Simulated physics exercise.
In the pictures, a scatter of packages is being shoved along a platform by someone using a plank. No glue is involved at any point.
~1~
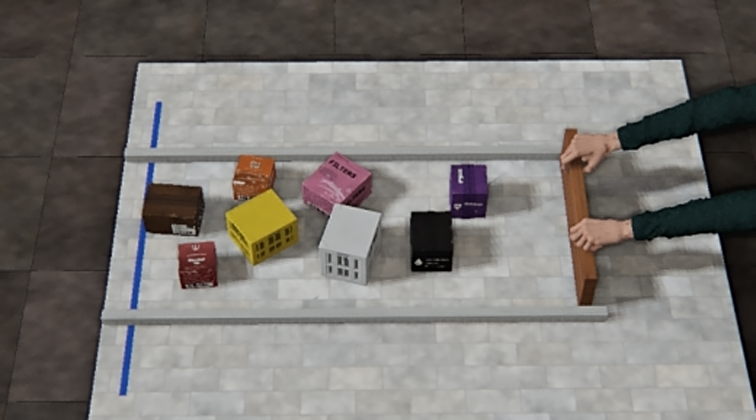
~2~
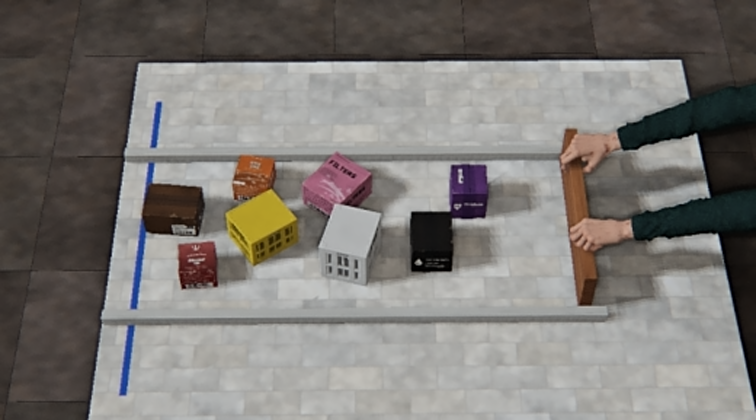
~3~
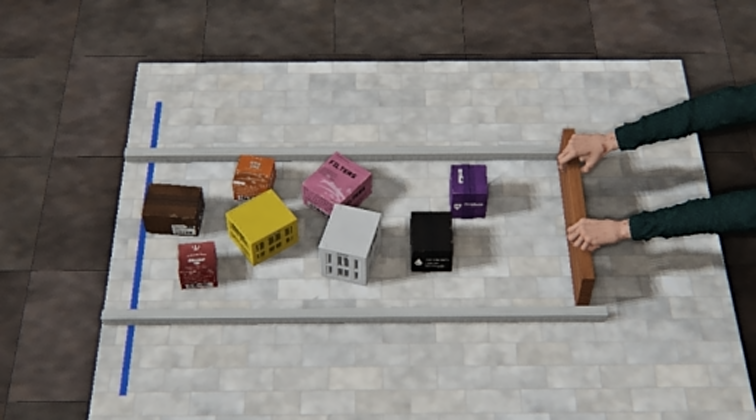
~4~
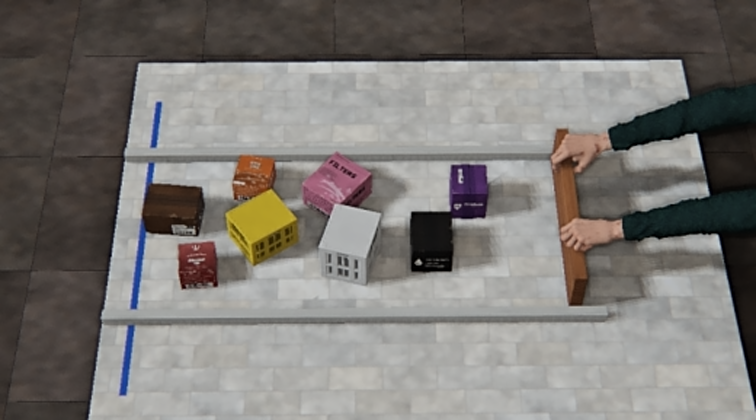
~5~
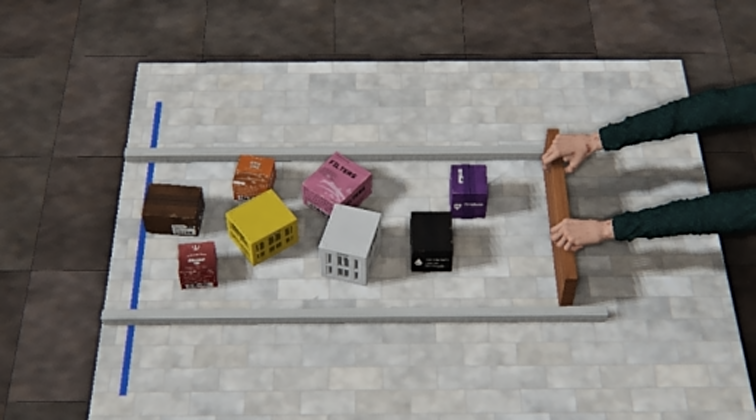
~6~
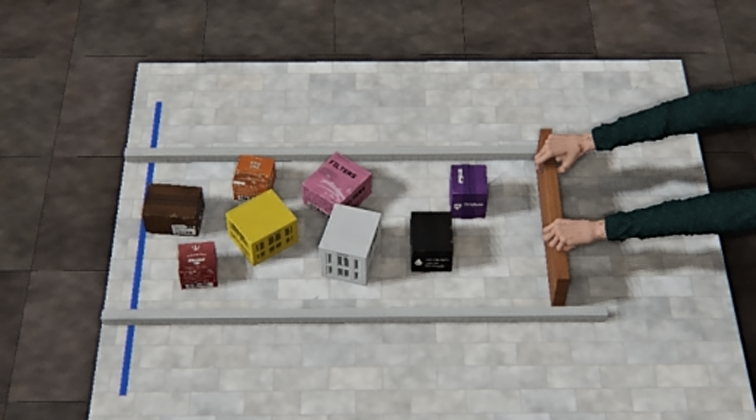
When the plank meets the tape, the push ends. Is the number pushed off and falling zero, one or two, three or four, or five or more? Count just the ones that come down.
You'd find the ones that came down come in at more than four here.
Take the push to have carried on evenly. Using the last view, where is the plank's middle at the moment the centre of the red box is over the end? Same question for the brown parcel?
Points: About (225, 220) and about (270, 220).
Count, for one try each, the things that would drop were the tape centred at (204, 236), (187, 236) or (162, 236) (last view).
The three tries give 4, 4 and 6.
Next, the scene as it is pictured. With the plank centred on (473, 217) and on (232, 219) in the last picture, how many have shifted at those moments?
The first number is 1, the next one 8.
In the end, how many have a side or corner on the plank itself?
The figure is 2.
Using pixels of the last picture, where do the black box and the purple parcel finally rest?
You'll see the black box at (118, 244), with the purple parcel at (126, 194).
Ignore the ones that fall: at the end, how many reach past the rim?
The total would be 2.
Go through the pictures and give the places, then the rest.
The first picture shows brown parcel (174, 210); red box (198, 265); orange box (254, 179); plank (577, 217); tape (142, 236).
The second picture shows red box (198, 266); pink box (337, 189).
The third picture shows orange box (254, 179); purple parcel (468, 192).
The fourth picture shows brown parcel (174, 210); yellow crate (263, 228).
The fifth picture shows red box (198, 266); black box (431, 242).
The sixth picture shows brown parcel (174, 210); red box (198, 266); orange box (254, 179); plank (552, 217); tape (142, 236).
Soon after, none off yet; brown parcel at rest near (174, 210); red box at rest near (198, 266); orange box at rest near (254, 179).
In the end, the number that fall off is five or more; gone, white crate, pink box, yellow crate, orange box, red box and brown parcel.
